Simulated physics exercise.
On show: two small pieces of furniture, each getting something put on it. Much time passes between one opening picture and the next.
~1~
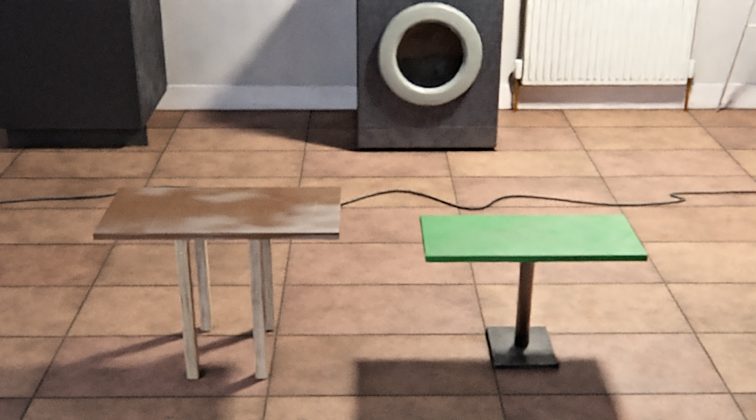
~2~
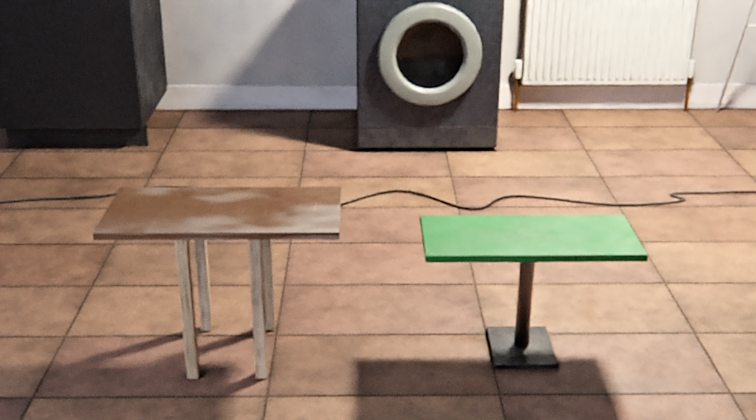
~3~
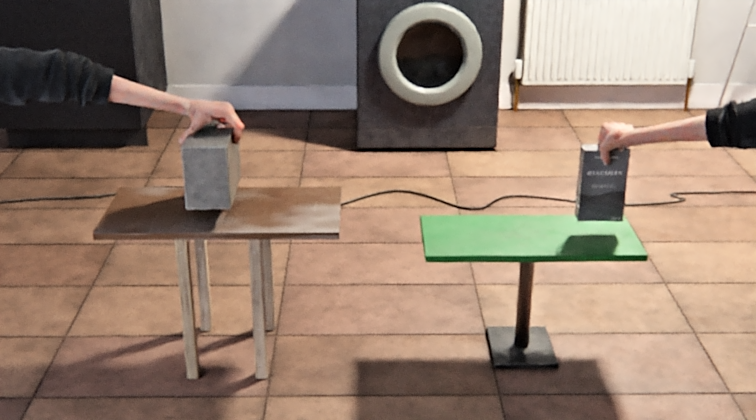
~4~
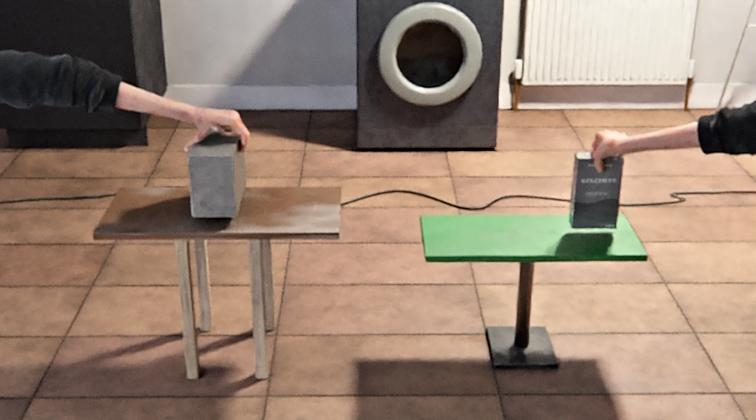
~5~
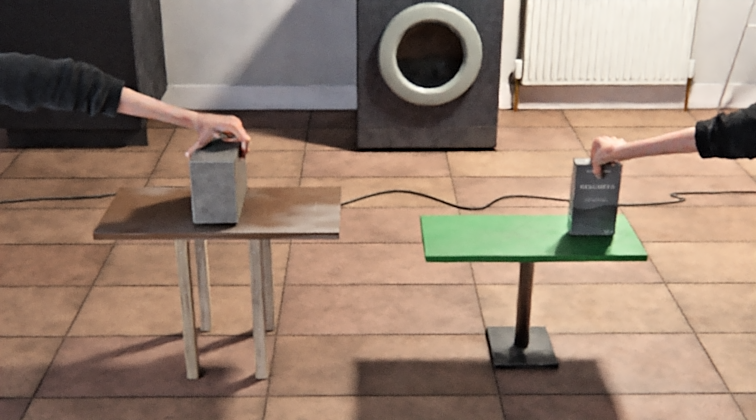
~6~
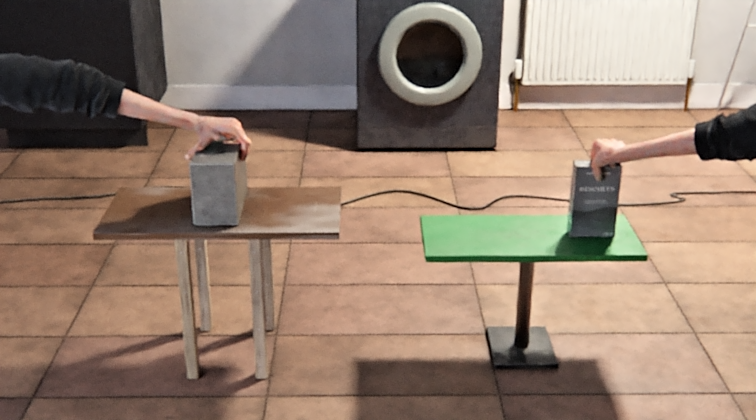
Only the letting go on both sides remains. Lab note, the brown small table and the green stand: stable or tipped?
Brown small table: Stable, green stand: Stable.
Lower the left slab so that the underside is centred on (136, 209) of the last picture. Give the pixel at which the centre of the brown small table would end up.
Near (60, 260).
Then, 0.40 s after the last picture, brown small table at rest near (224, 212); green stand at rest near (529, 238).
At rest, the brown small table holds firm, near (224, 212); the green stand holds firm, near (529, 238).
